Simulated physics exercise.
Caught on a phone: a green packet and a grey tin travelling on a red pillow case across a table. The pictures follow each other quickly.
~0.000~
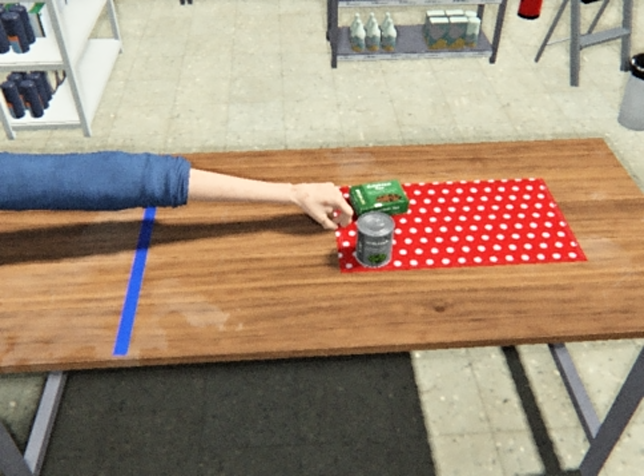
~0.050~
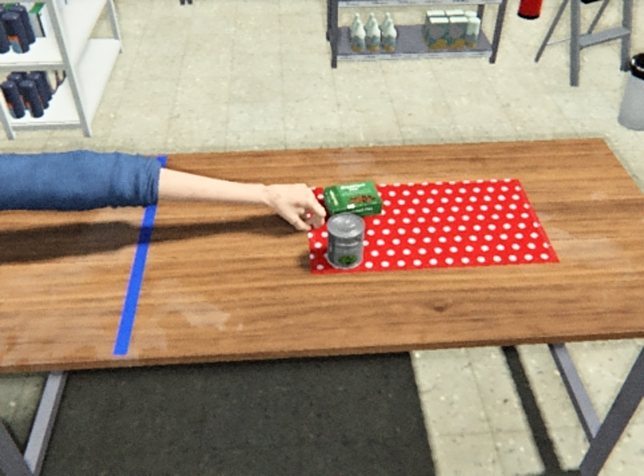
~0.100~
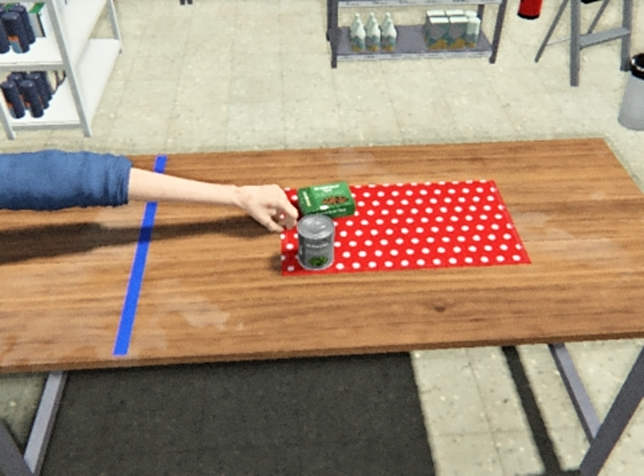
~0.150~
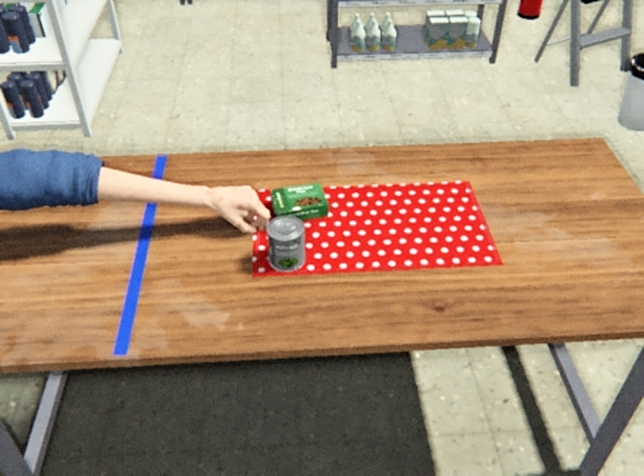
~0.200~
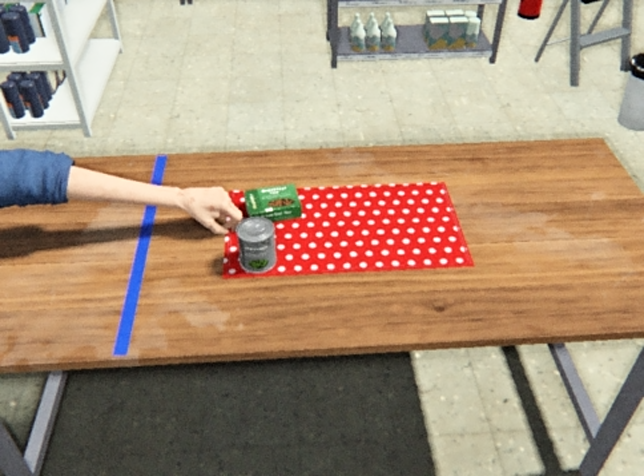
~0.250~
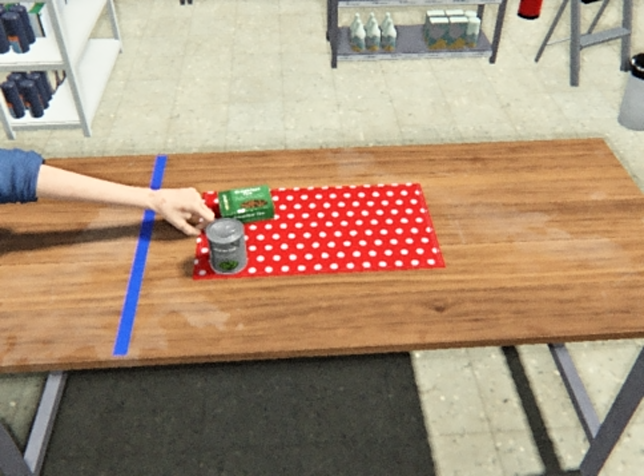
A hand pulling a red polka-dot cloth leftward across a wooden table, a green packet and grey tin riding on it.
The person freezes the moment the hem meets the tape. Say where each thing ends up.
In the end the green packet slides clear of the cloth, the grey tin leaves the cloth.
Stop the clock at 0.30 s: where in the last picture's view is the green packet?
At about (219, 206).
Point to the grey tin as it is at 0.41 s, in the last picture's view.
At about (136, 251).
After 0.30 s, hem short of the tape; green packet on the cloth near (219, 206); grey tin on the cloth near (197, 248).
After 0.41 s, hem at the tape; green packet on the cloth near (164, 209); grey tin ahead of the hem near (136, 251).
In the end, hem at the tape; green packet ahead of the hem near (98, 213); grey tin ahead of the hem near (68, 255). The green packet leaves the cloth and the grey tin shoots off the front.
